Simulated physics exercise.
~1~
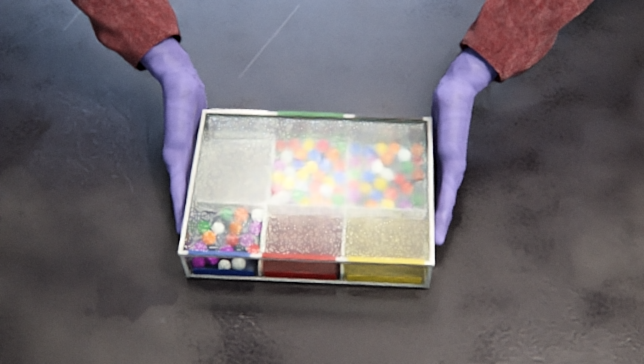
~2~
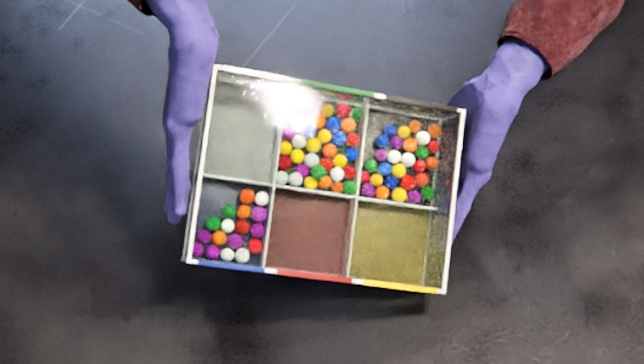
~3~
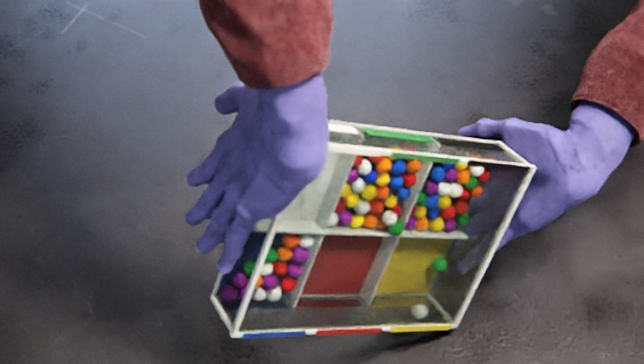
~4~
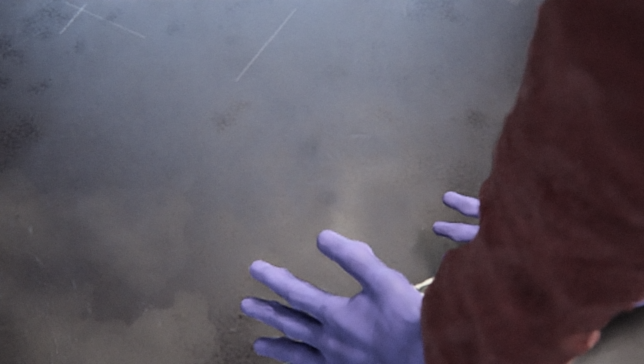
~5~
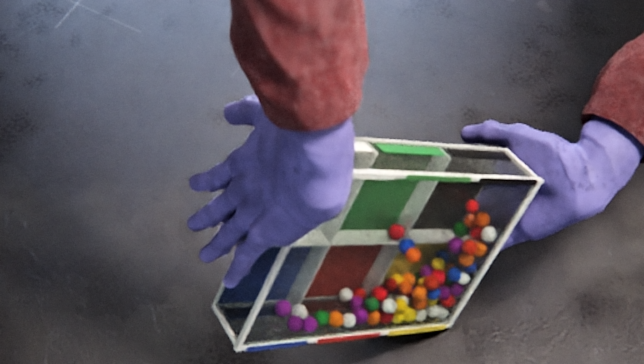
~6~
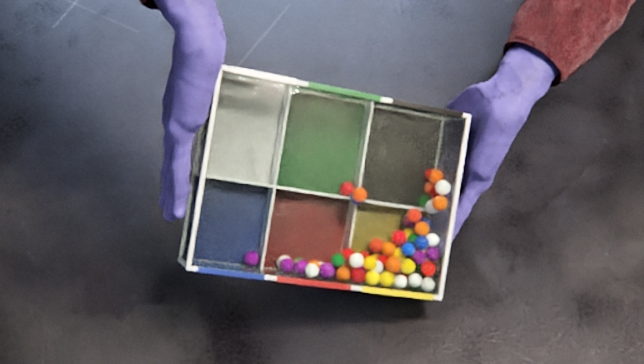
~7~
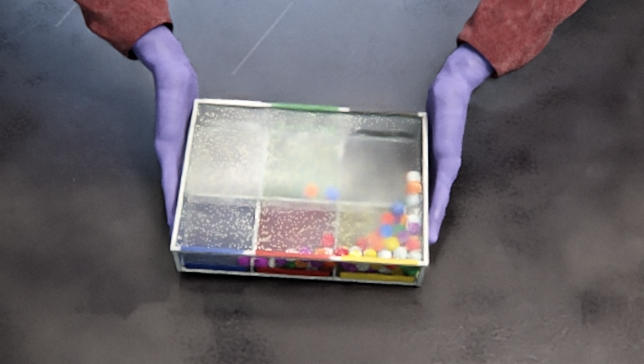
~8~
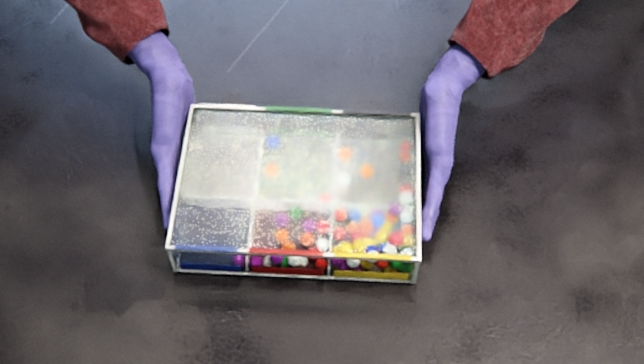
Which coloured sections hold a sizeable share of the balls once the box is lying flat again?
The yellow and red sections do, with yellow holding the most. The black and green sections keep only a few, while the blue and white ones are left empty.
